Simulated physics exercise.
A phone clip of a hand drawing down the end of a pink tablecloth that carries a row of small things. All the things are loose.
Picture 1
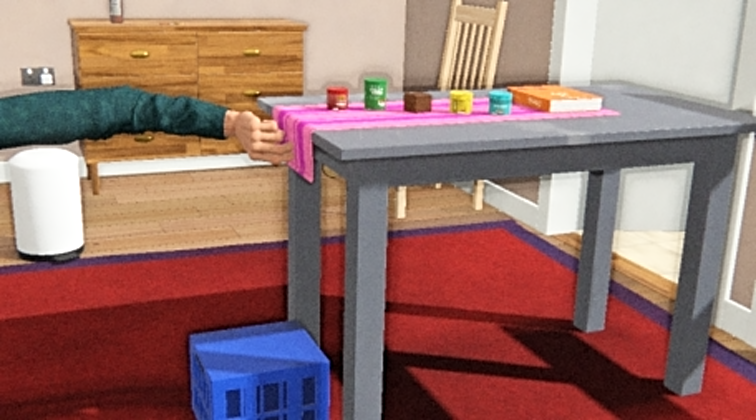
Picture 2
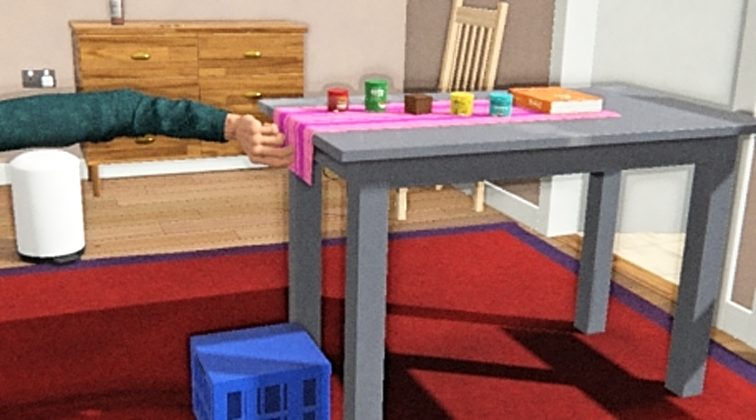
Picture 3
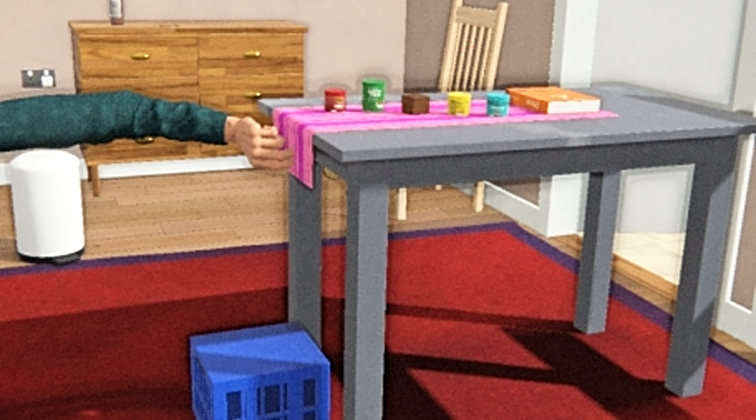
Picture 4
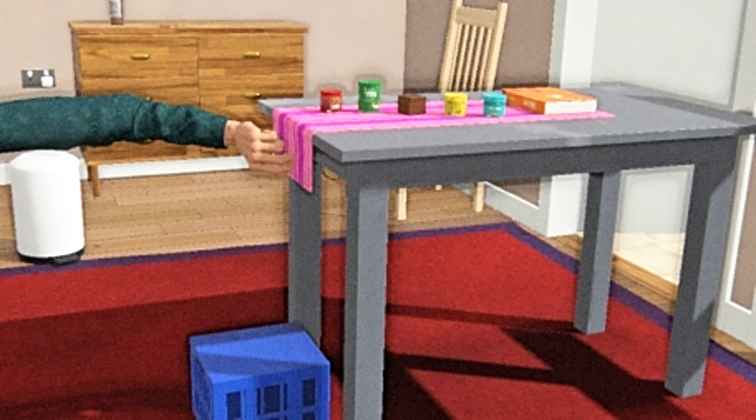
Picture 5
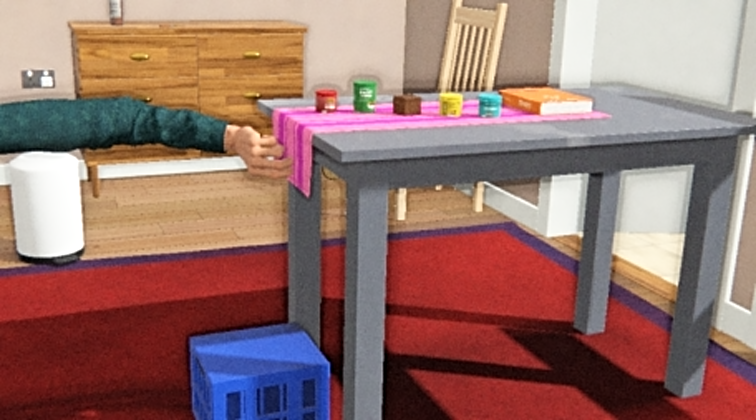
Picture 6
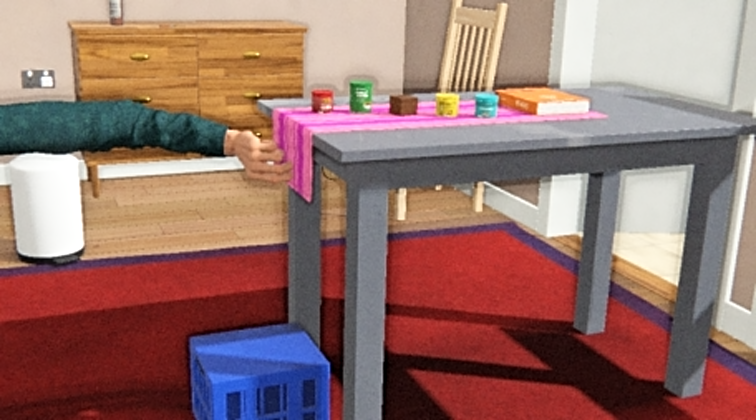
Hand in a green sleeve drawing a pink cloth down at a grey table's left end, pots, cube and book edging left.
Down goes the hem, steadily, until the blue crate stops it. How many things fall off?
The count of fallen things is four.
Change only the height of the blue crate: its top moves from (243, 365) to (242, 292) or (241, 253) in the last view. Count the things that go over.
In that case 2 and 1.
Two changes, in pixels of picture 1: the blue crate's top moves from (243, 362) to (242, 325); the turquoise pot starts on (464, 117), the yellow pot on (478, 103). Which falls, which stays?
The turquoise pot remains up, the yellow pot remains up.
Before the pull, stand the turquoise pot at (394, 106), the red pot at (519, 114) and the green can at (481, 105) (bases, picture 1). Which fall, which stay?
The turquoise pot comes down, the red pot survives, the green can does not fall.
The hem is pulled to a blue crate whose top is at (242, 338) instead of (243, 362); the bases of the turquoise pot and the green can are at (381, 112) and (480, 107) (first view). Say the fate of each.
The turquoise pot falls; the green can holds on.
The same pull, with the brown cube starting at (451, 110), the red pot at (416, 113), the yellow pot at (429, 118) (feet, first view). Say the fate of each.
The brown cube drops off, the red pot falls, the yellow pot goes over.
Early on, hem near (289, 239); red pot gone.
Midway, hem near (286, 312); red pot, green can and brown cube gone.
Near the end, hem on the crate; red pot, green can, brown cube and yellow pot gone.
Finally, hem on the crate; red pot, green can, brown cube and yellow pot gone. It carries off four.
